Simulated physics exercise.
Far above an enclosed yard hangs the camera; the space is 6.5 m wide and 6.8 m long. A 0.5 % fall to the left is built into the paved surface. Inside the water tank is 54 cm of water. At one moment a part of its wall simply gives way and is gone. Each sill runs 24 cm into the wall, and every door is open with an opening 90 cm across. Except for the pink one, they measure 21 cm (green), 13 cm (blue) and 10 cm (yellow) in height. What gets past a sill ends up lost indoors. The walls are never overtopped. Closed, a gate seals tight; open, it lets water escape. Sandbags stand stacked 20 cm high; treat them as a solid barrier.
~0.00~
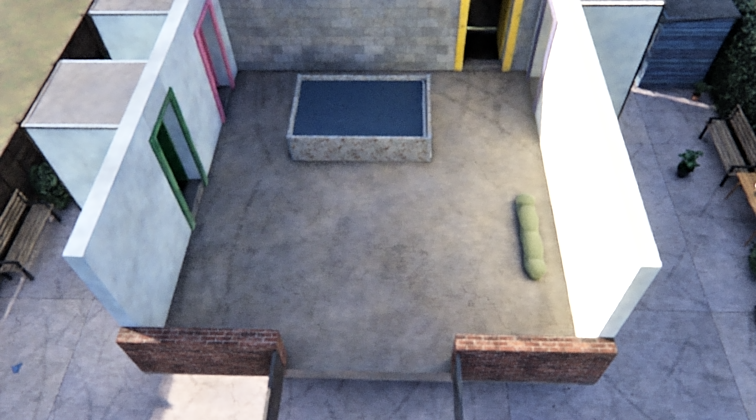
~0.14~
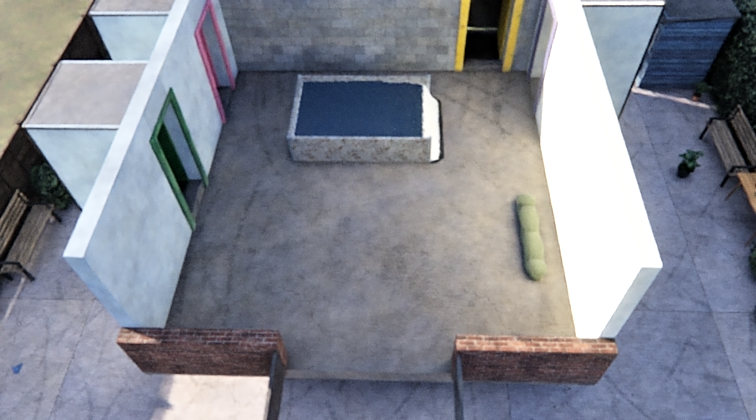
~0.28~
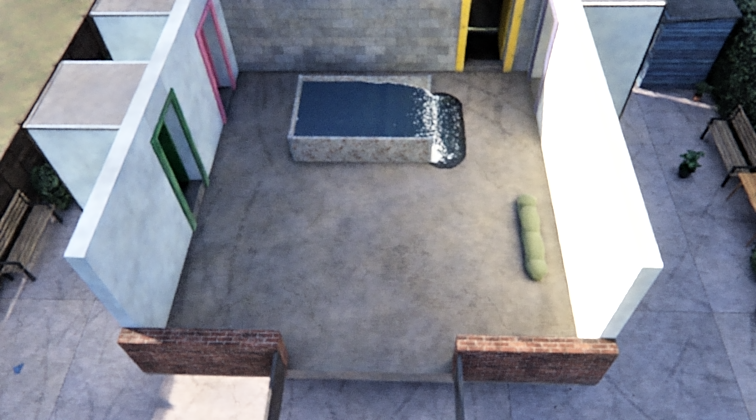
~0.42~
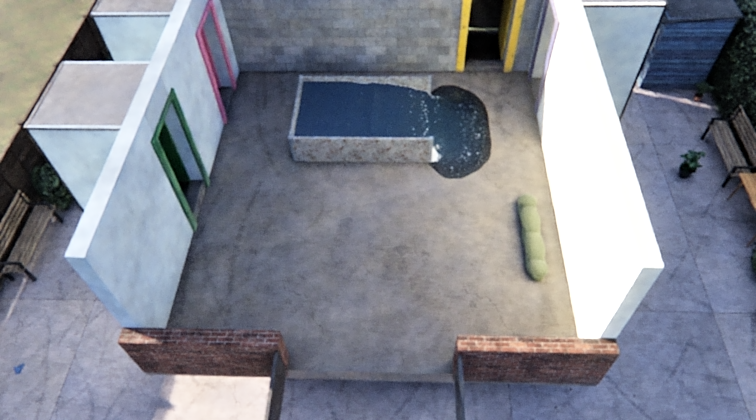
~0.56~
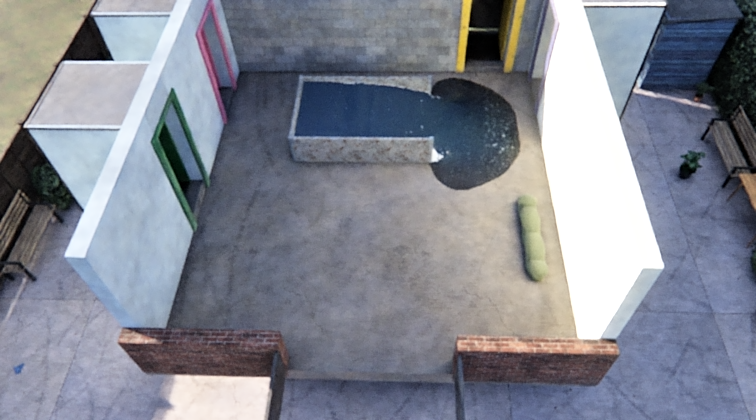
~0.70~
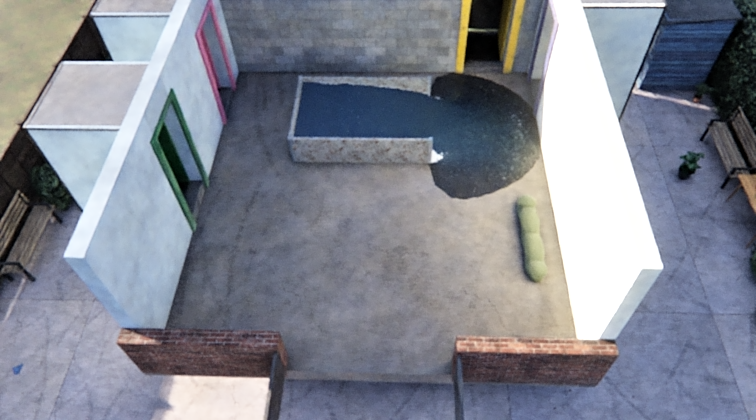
Water pouring from the right end of a raised stone tank and spreading in a dark, rounded pool across a walled yard.
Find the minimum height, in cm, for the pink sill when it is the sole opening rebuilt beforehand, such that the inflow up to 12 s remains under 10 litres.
The minimum height is about 8 cm.
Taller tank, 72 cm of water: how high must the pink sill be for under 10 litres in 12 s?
A step of about 9.5 cm does it.
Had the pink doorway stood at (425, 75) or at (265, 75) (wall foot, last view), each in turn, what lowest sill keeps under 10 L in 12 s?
About 6.0 cm for the first and 9.0 cm for the second.
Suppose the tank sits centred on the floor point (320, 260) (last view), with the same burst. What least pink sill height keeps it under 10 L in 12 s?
Then about 9.5 centimetres at the least.
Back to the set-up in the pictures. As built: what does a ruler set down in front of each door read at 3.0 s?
Lab note, cm: Green 0; blue 25; yellow 18; pink 0.
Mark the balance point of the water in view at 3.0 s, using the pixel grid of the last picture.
Roughly (455, 141).
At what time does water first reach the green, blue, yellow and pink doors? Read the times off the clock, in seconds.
Times: Green 8.0 s, blue 0.8 s, yellow 0.9 s, pink 5.5 s.
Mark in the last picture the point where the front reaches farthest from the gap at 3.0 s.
Lab note: Front tip approx. at (582, 362).
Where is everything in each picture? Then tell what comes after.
In the first frame, still water, 54 cm deep, in the water tank at (362, 108); the pink door at (216, 66) is dry.
In the second frame, the front is at (438, 157), 0.2 m from the gap at (427, 123); 0.3 m2 of floor is wet, 54 cm left at the back.
In the third frame, the gap is at (428, 124), the front 0.7 m out at (462, 147); the back of the water tank holds 54 cm.
In the fourth frame, the gap is at (428, 125), the front 1.2 m out at (487, 147); the back of the water tank holds 54 cm.
In the fifth frame, the gap is at (428, 125), the front 1.7 m out at (515, 147); the back of the water tank holds 54 cm.
In the sixth frame, water pours out at (428, 126) and has run 2.2 m, to (538, 142); about 5 cm deep outside, 54 cm at the back; the pink door at (218, 68), 4.3 m from the gap, is still 4.3 m from the nearest water.
After 1.4 s water covers 20 % of the floor, deepest (32 cm) near (530, 133); it has not reached the pink door.
After 3.0 s water covers 30 % of the floor, deepest (30 cm) near (528, 75); it has not reached the pink door.
After 12.0 s water covers 95 % of the floor, deepest (9 cm) near (159, 352); 6 cm at the pink door, 0 litres in over its 12 cm sill.
At the pink door as built, the water arrived by 5.5 s and peaked near 10 cm at 6.6 s.
With a sill of 6.5 cm, 23 litres would have come in within the 12 s; with 9 cm, 5 litres. So under 10 litres takes about 8 cm.
